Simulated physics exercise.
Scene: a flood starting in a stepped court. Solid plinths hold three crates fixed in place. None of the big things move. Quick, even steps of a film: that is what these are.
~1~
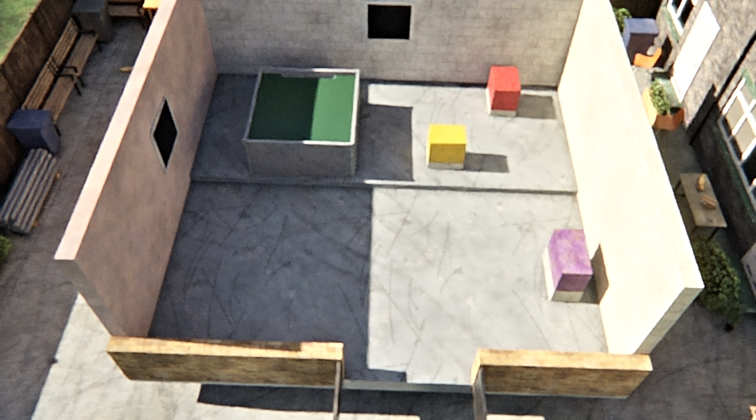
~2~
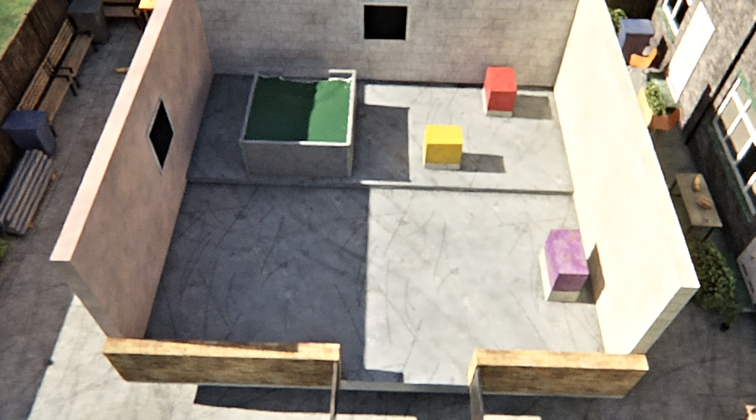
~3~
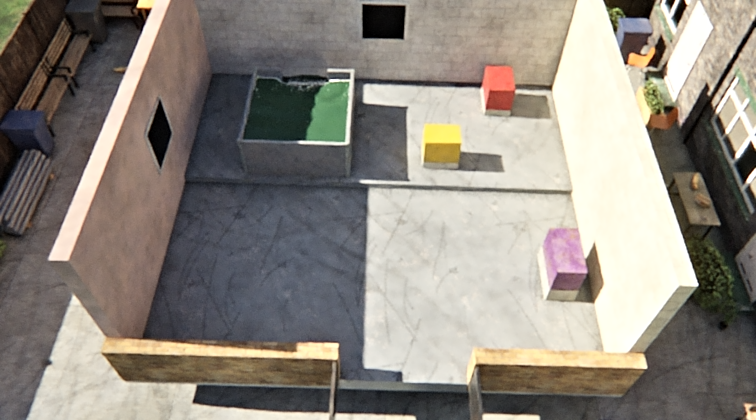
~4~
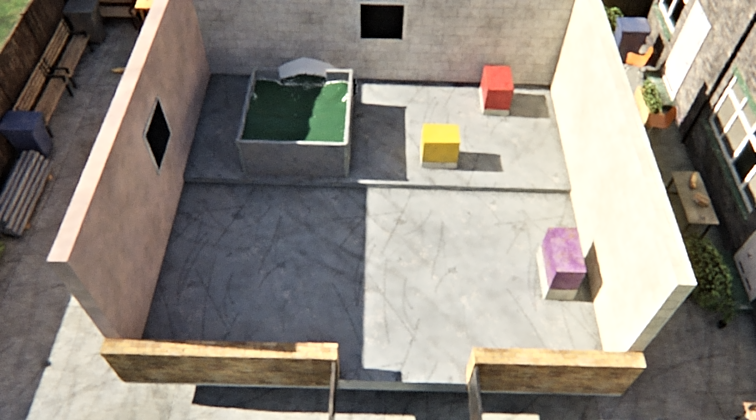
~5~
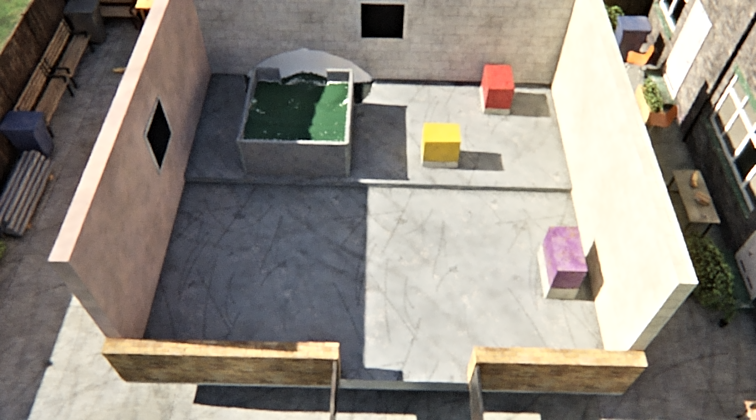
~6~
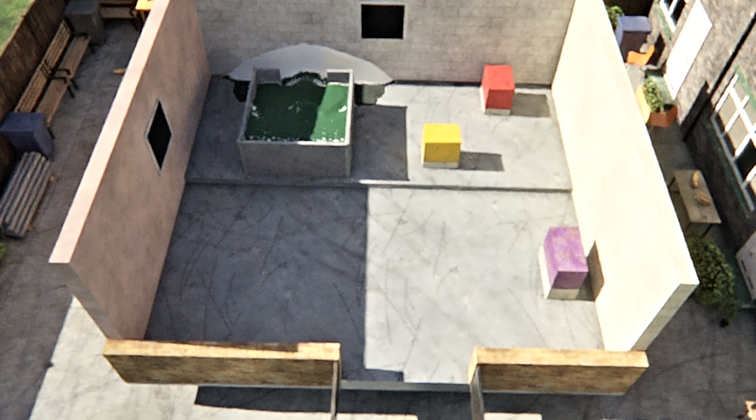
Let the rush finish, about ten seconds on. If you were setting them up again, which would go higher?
I'd say the purple crate can stay, the yellow crate can stay, the red crate goes higher.
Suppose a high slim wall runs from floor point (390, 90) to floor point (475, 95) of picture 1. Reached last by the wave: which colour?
It's the one in purple.
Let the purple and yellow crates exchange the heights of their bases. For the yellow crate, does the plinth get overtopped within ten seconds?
Then: The yellow crate is not reached.
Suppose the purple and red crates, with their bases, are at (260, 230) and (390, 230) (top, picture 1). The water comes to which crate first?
The yellow-painted one, I think.
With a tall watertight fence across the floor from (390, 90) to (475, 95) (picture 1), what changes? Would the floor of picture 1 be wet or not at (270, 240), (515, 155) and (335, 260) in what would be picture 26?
Taking the three spots in order: Soaked, soaked, spared.
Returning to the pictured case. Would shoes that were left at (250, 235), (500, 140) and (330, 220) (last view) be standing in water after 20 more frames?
Going through them in order, I'd call them drenched, drenched and clear.
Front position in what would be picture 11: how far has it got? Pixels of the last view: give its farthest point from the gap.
Somewhere about (500, 86).
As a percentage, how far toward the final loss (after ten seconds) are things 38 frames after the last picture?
Roughly 5 percent.
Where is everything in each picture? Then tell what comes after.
The first picture shows still water in the open tank at (304, 107).
In the second picture, water pours out on the open tank's far side and has run to a hidden place.
In the third picture, the front is at a hidden place, out from the gap on the open tank's far side.
In the fourth picture, the front is at a hidden place, out from the gap on the open tank's far side.
In the fifth picture, water pours out on the open tank's far side and has run to (374, 79).
In the sixth picture, water pours out on the open tank's far side and has run to (226, 76).
A moment on, water covers 15 % of the floor; the purple crate not reached, the yellow crate not reached, the red crate water round its plinth.
Next, water covers 30 % of the floor; the purple crate not reached, the yellow crate water round its plinth, the red crate water round its plinth.
Then, water covers 55 % of the floor; the purple crate water round its plinth, the yellow crate water round its plinth, the red crate water round its plinth.
Later, water covers 80 % of the floor; the purple crate water round its plinth, the yellow crate water round its plinth, the red crate water round its plinth.
In the end, water covers 95 % of the floor; the purple crate stayed above the water, the yellow crate stayed above the water, the red crate was topped.
